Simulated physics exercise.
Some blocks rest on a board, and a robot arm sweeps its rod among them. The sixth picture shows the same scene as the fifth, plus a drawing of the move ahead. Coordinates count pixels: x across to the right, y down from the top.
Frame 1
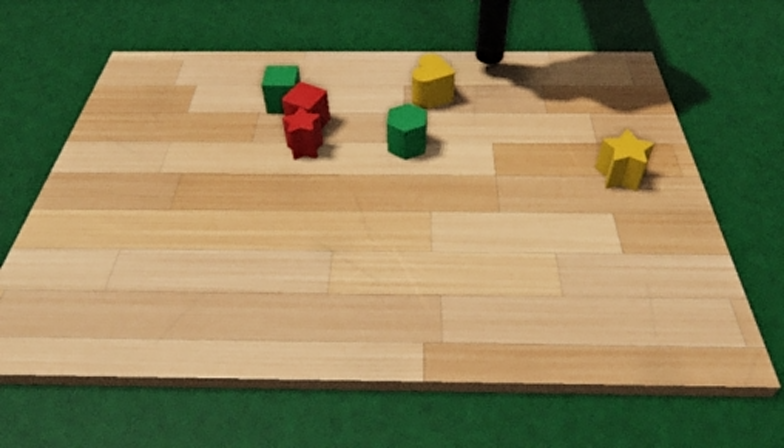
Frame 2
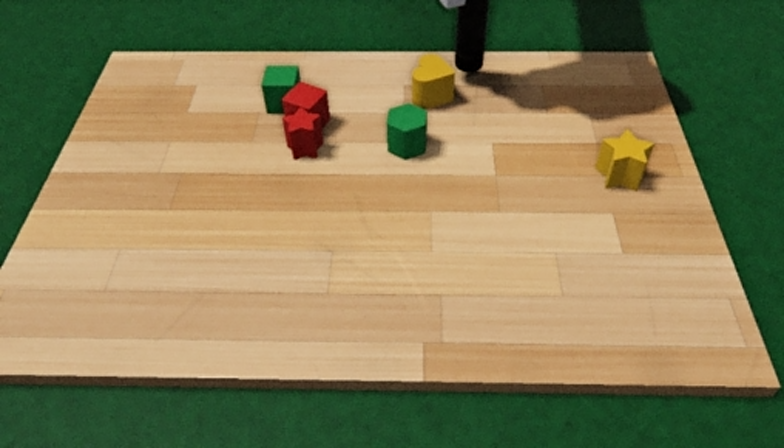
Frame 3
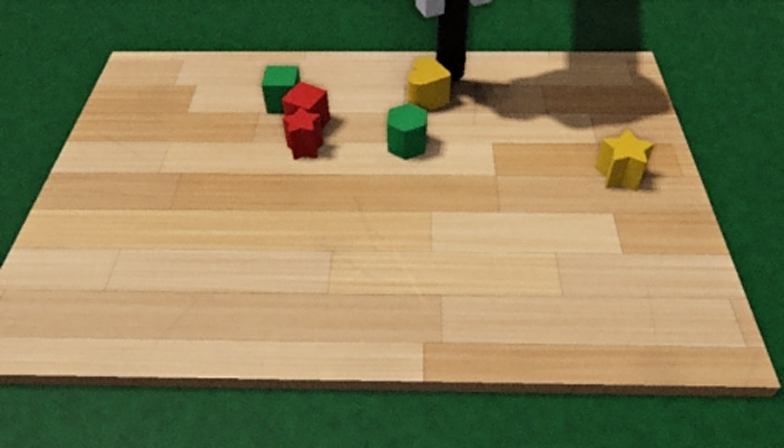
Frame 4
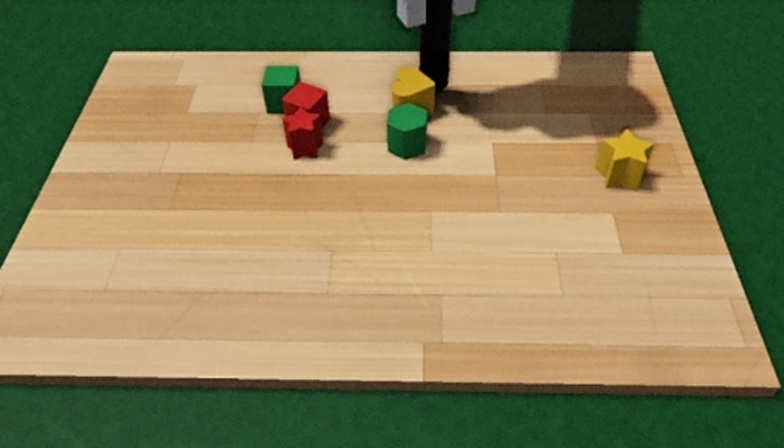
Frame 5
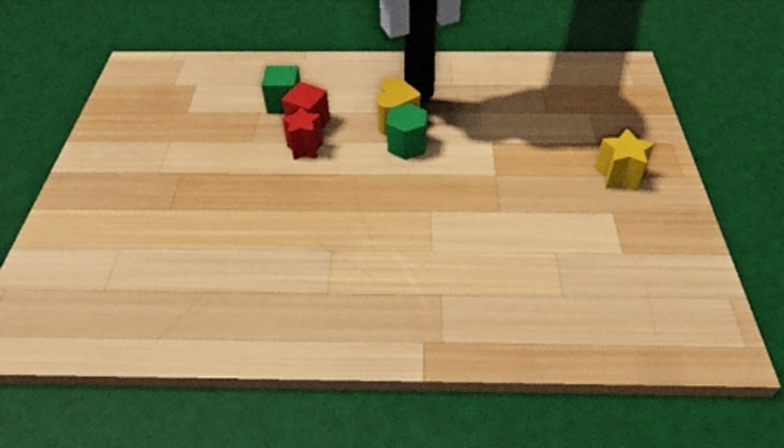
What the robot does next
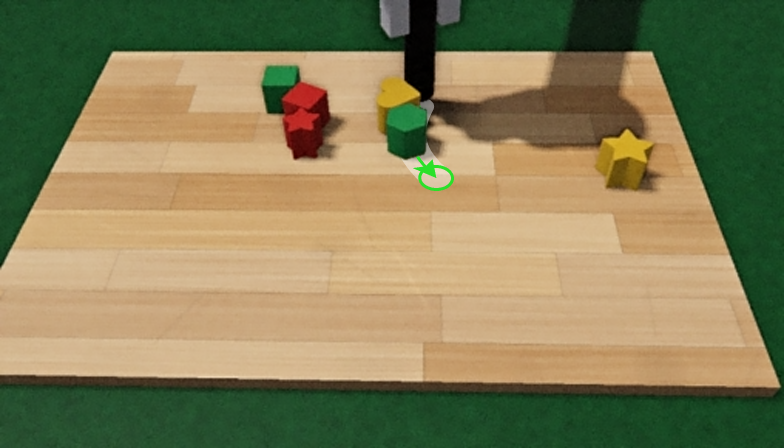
On a wooden board scattered with red, green and yellow blocks, a robot arm's black rod moved left and pushed the yellow heart-shaped block a short way toward the viewer's left, beside the green hexagonal block.
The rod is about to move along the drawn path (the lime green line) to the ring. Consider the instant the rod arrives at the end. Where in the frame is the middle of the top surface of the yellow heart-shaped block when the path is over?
The middle of its upper face will lie at (374, 105).
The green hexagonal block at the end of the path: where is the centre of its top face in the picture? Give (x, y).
At roughly (409, 167).
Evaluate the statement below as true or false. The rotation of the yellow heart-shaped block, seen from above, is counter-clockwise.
Answer: False.
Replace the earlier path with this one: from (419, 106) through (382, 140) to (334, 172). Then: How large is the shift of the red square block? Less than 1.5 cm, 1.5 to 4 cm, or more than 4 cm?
The under 1.5 cm band.
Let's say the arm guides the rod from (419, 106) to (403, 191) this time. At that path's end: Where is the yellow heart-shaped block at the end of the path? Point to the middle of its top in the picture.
When the path ends, it will be at (378, 103).
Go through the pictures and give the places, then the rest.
The first picture shows tip of the rod at (489, 57), middles of tops, yellow heart-shaped block at (432, 68), green hexagonal block at (407, 116).
The second picture shows rod at (469, 65), nothing pushed.
The third picture shows rod at (450, 74), yellow heart-shaped block at (427, 71).
The fourth picture shows rod at (434, 84), yellow heart-shaped block at (411, 81).
The fifth picture shows rod at (419, 94), yellow heart-shaped block at (396, 92), green hexagonal block at (407, 116).
The line goes from (419, 106) through (411, 129) and (416, 154) to (436, 178).
On the path given first. One third of the way, rod at (411, 117); yellow heart-shaped block at (376, 103), turned 15° clockwise; green hexagonal block at (406, 125).
Two thirds of the way, rod at (417, 142); yellow heart-shaped block at (374, 105), turned 30° clockwise; green hexagonal block at (406, 151), turned 10° clockwise.
At the end, rod at (437, 165); yellow heart-shaped block at (374, 105), turned 30° clockwise; green hexagonal block at (409, 167), turned 65° clockwise.
